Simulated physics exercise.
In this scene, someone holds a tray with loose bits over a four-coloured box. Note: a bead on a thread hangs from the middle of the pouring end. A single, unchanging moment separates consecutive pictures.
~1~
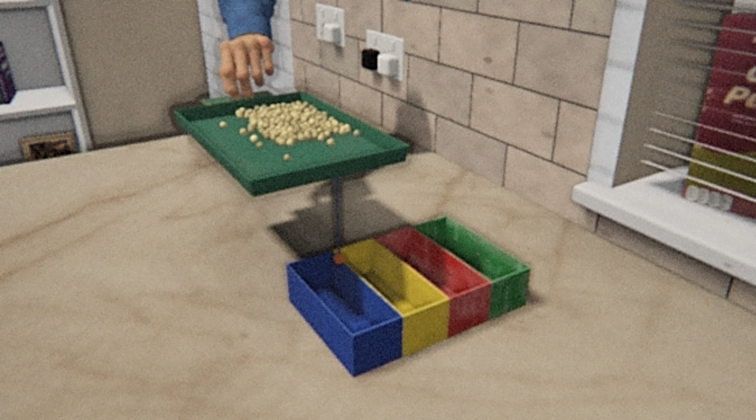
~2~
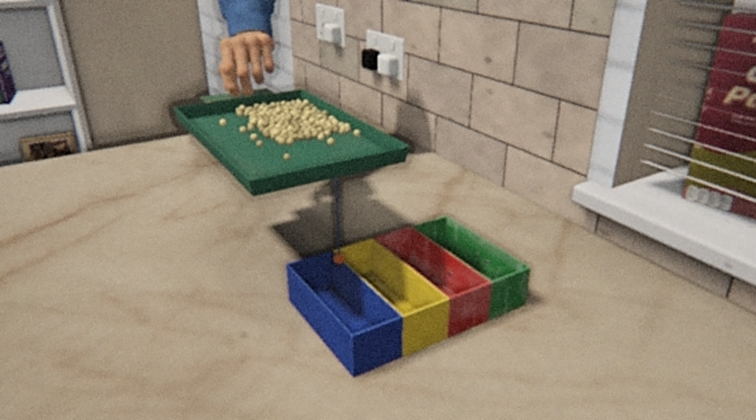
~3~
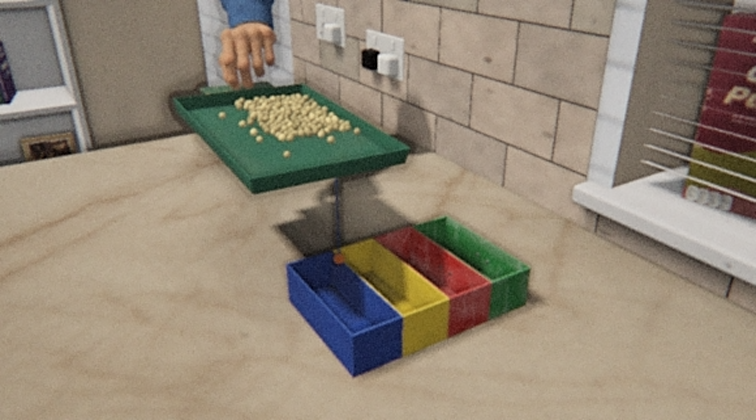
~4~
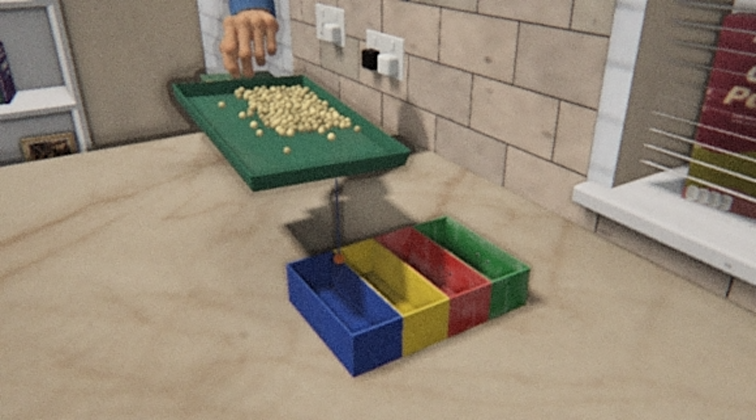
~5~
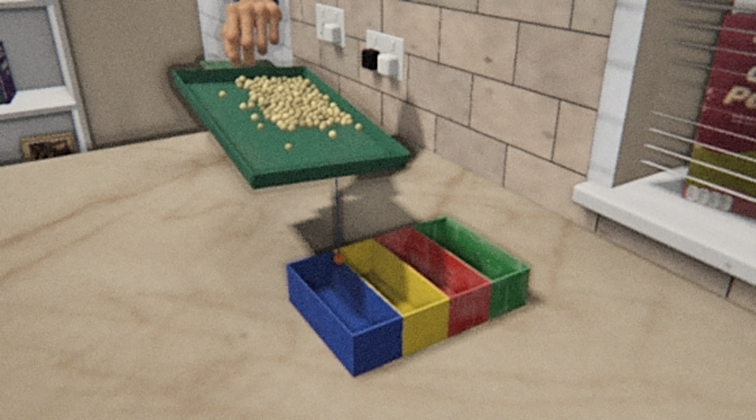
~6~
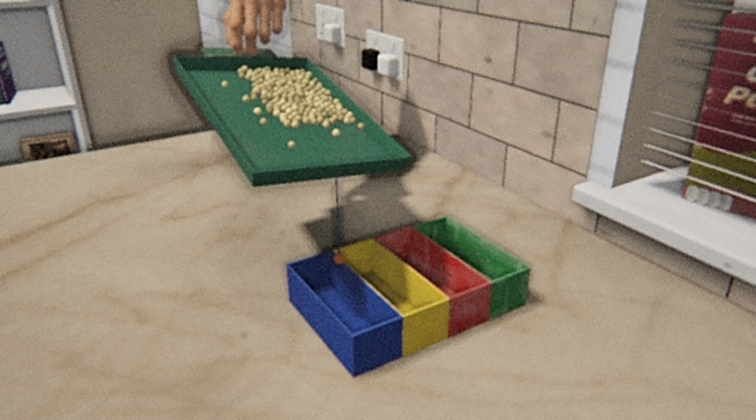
On a marble-patterned counter, a hand holds a green tray of pale soya beans above a box with blue, yellow, red and green cells, then gradually raises the tray's far end, tilting it slightly while the beans barely shift.
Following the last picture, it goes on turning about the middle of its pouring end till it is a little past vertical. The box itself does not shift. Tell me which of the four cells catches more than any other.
I would say the red cell.
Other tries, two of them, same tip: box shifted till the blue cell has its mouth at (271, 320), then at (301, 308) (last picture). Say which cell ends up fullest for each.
In turn: The cell in green; the green cell.
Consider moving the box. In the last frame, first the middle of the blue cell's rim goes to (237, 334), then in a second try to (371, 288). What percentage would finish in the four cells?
Near 20 % and 100 %.
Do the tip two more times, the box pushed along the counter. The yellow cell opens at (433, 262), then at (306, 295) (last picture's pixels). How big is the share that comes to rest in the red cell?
The first try gives 0 per cent, the second 0 per cent.
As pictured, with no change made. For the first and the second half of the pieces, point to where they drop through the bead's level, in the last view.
First close to (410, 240), next close to (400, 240).
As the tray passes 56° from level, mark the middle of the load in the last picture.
Somewhere about pixel (372, 150).
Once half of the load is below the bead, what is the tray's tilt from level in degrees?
The tilt is near 95° by then.
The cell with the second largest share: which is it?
That is yellow.
Soon after the last picture, tray tipped steeply; nearly all on the tray; a stray few in the red cell; a stray few in the yellow cell; a stray few falling or outside the box.
A little later, tray tipped right over; about half on the tray; about a quarter in the red cell; a small part in the yellow cell; a stray few in the green cell; a small part falling or outside the box.
Later still, tray tipped past a quarter turn; most in the red cell; about a quarter in the yellow cell; a stray few in the green cell.
At rest, tray tipped past a quarter turn; most in the red cell; about a quarter in the yellow cell; a stray few in the green cell; none in the blue cell.
